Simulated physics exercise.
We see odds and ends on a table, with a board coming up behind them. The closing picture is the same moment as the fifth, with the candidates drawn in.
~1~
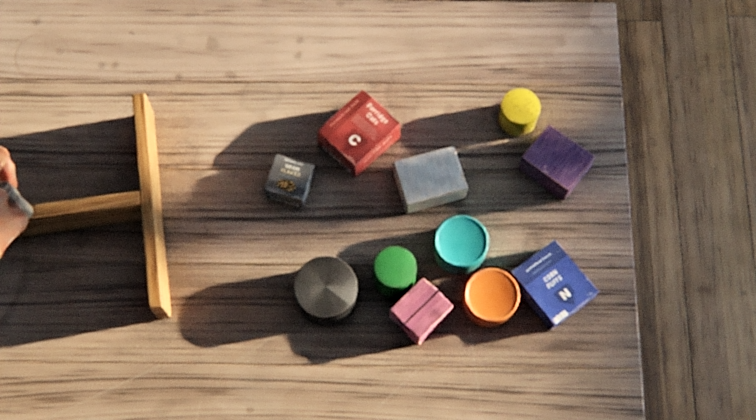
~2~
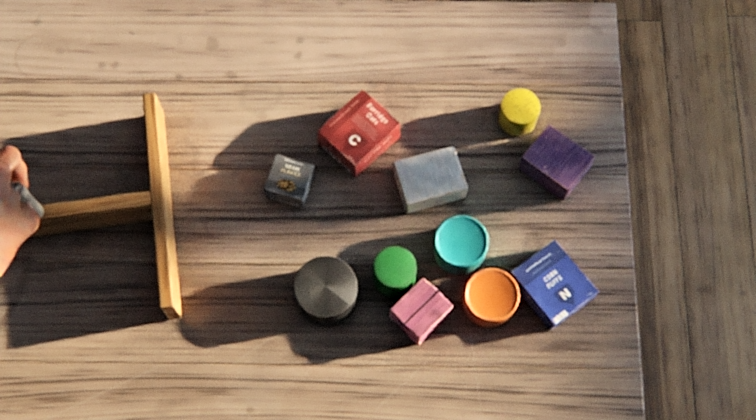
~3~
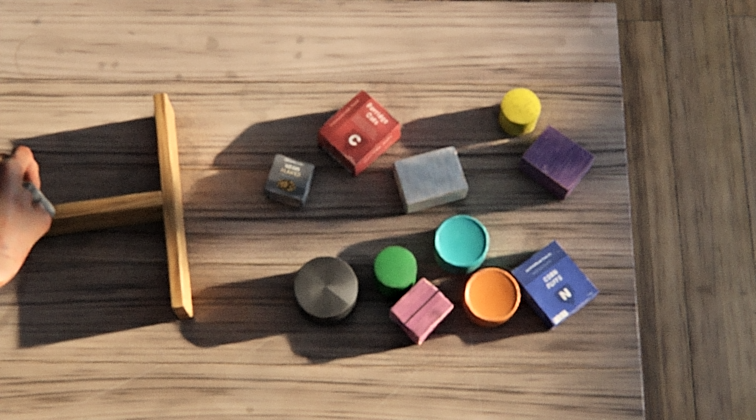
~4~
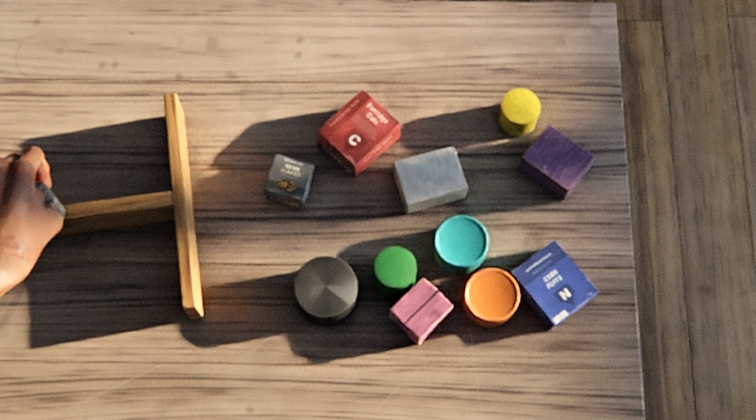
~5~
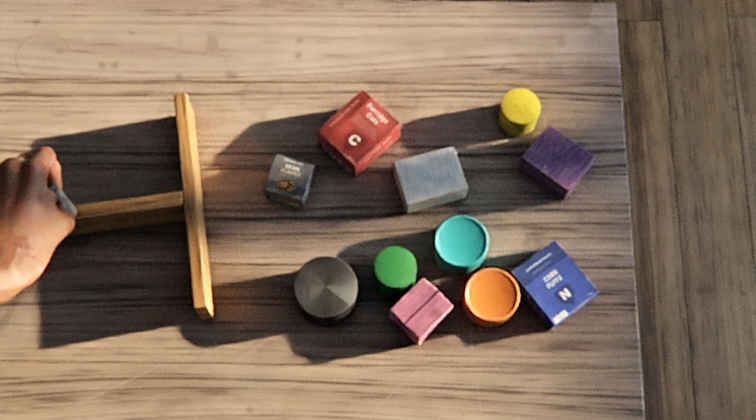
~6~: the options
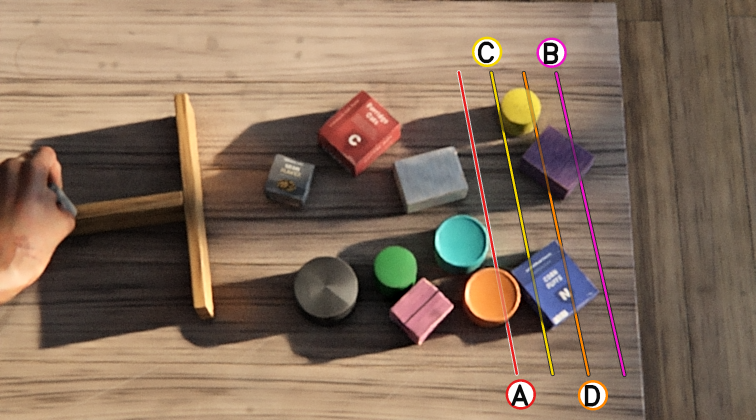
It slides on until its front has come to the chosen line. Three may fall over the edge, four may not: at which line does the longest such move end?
At D, and not beyond.
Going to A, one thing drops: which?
The blue packet goes over.
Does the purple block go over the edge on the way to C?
By then, yes.
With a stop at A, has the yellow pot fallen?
By then, no.
On the marked copy, A at (486, 216); B at (589, 217); C at (521, 216); D at (555, 216).
Following D. Soon after the start, board (322, 198); red packet (369, 131); black tin (373, 286).
Later, board (455, 200); blue packet (615, 278); purple block (585, 159).
In the end, board (556, 201); purple block over the edge; orange tub over the edge; three fallen.
As for the rest, A is within the limit but short; B drops seven; C is within the limit but short.
